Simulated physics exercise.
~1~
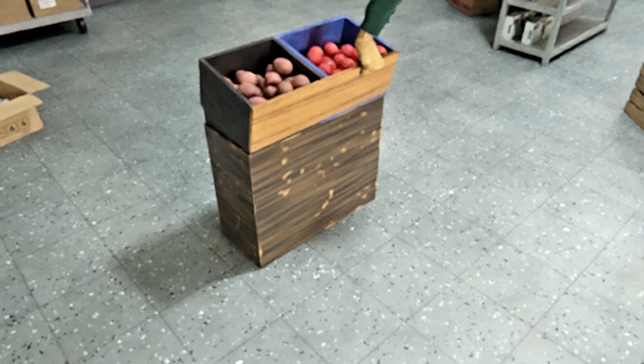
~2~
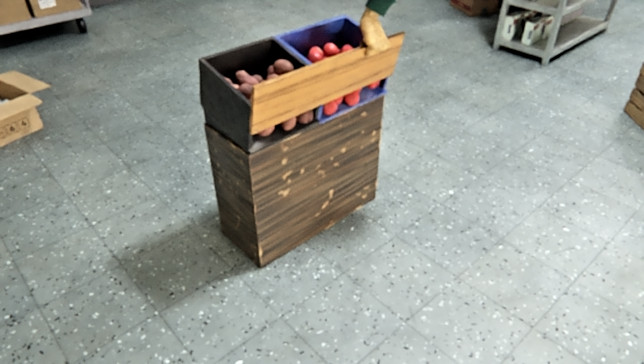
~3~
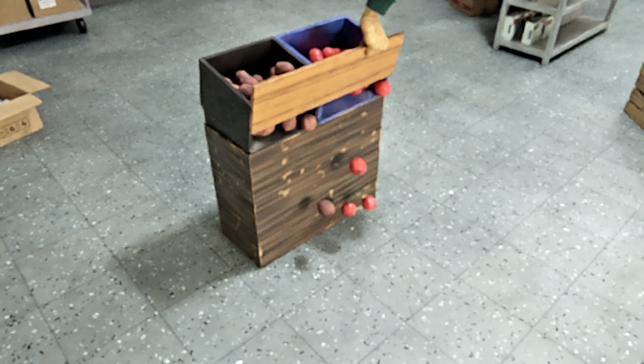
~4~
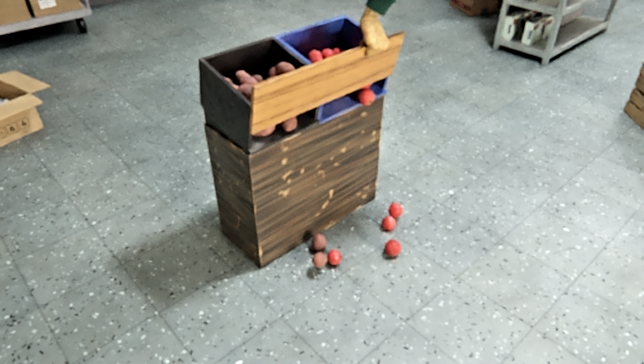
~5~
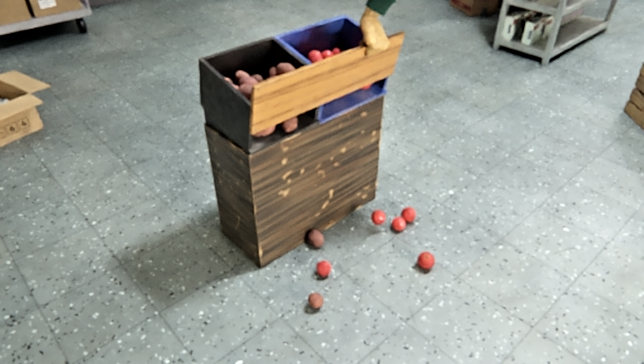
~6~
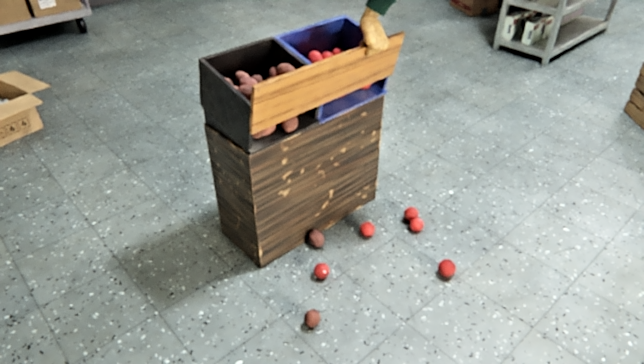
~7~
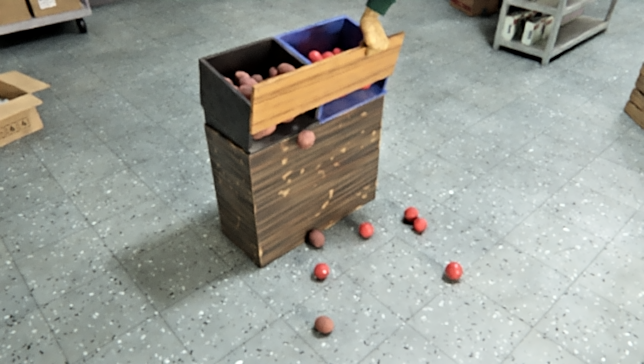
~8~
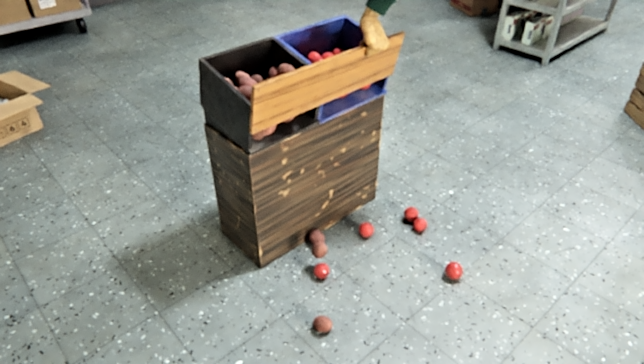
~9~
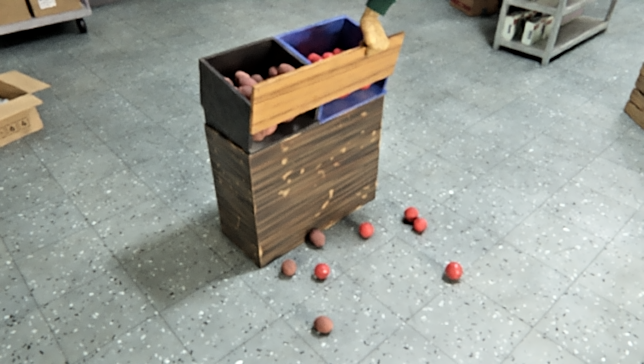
A gloved hand with a dark green sleeve grips the wooden gate of a two-part bin on a dark wooden stand, seen from above on a speckled grey tiled floor. Brown-red potatoes fill the black chute at left, and red tomatoes fill the blue one at right. The hand draws the gate up, and several pieces of both kinds drop through the gap. They land and roll a short way across the tiles. Another potato falls later and settles beside the stand. Five tomatoes and three potatoes finally lie still, while most remain inside.
